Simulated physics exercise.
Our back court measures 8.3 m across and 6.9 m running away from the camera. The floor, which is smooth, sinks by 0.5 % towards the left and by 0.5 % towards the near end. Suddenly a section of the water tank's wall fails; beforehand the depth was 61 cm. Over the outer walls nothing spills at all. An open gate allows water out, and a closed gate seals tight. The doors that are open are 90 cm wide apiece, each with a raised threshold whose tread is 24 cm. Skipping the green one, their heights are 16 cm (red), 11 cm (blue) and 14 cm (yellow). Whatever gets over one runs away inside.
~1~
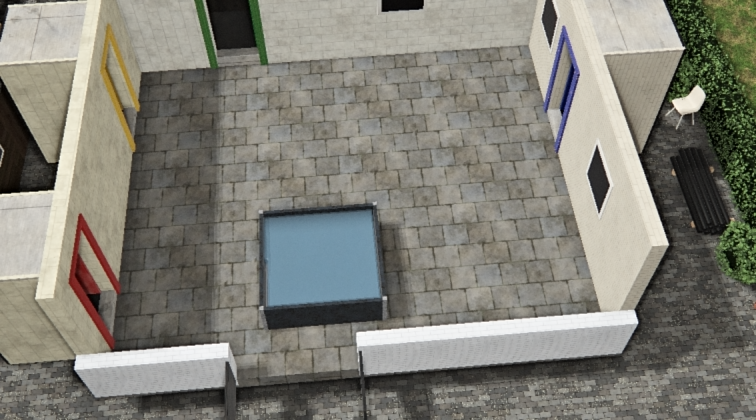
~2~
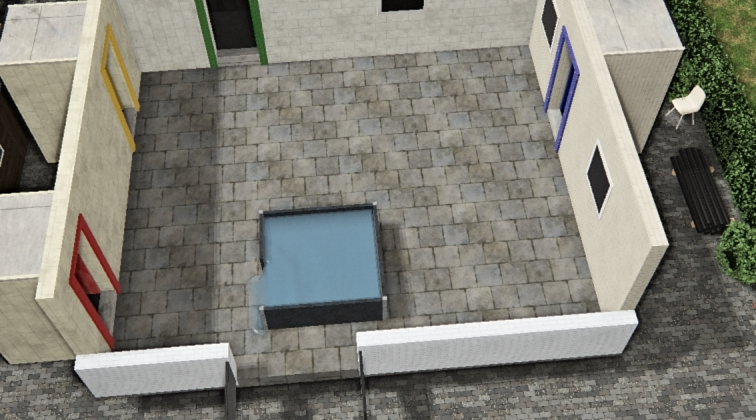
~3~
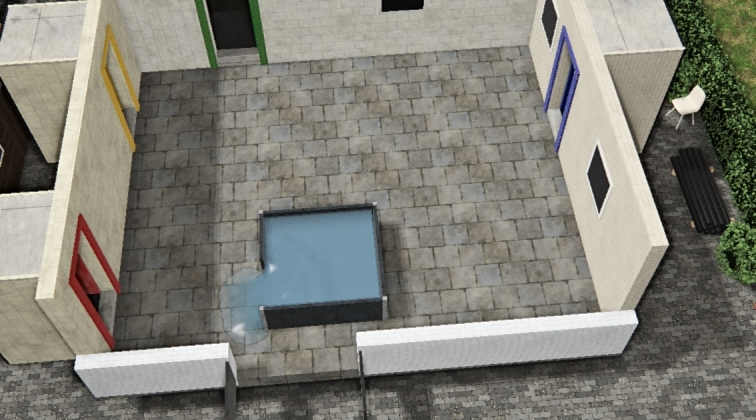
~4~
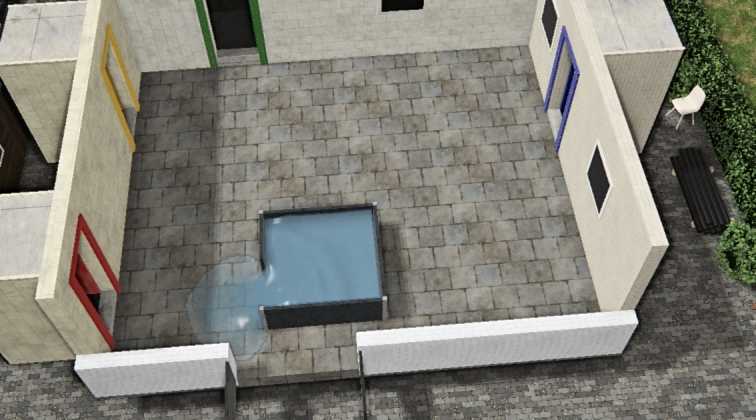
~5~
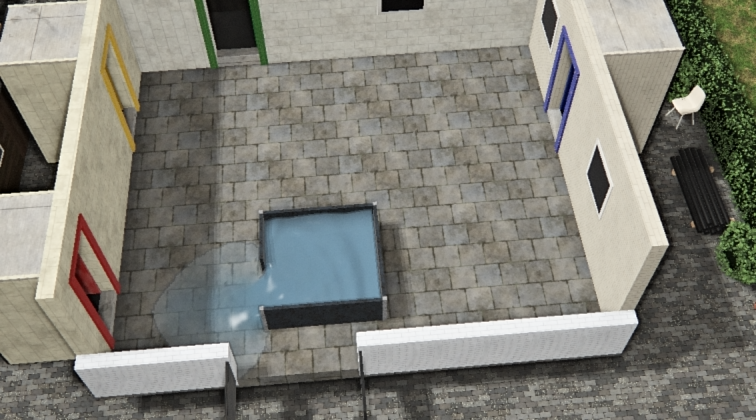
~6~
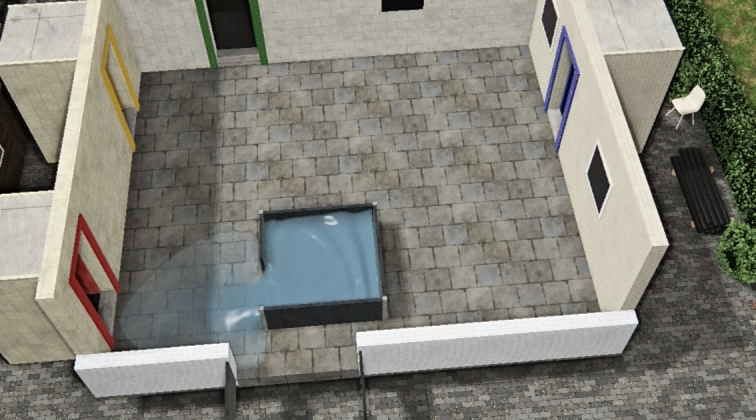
Water pours from the left side of a tank and spreads across the paved court.
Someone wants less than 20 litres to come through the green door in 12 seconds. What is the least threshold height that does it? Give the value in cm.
It needs to be around 7 cm high.
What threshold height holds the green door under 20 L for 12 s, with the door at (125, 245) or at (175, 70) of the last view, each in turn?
About 12.5 cm, then about 10.5 cm.
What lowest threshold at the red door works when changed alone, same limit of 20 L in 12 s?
Red door - some 26 centimetres.
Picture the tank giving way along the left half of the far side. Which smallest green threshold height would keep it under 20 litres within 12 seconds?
With that break, close to 12.5 cm.
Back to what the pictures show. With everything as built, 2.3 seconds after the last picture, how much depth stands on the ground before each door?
Depths in cm - red: 27, blue: 0, green: 0, yellow: 3.
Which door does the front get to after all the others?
Final door: Blue.
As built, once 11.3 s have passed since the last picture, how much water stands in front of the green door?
About 5.5 cm.
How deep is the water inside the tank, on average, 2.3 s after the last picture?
Near 28 cm, averaged.
Then, 0.7 s after the last picture water covers 10 % of the floor, deepest (46 cm) near (109, 376); it has not reached the green door.
Then, 2.3 s after the last picture water covers 20 % of the floor, deepest (28 cm) near (111, 356); it has not reached the green door.
Then, 11.3 s after the last picture water covers 80 % of the floor, deepest (8 cm) near (109, 376); 5 cm at the green door, 0 litres in over its 26 cm threshold.
At the green door as built, the water peaked near 12 cm, 4.1 s after the last picture.
With a threshold of 6 cm, 31 litres would have come in within the 12 s; with 8 cm, 10 litres. So under 20 litres takes about 7 cm.
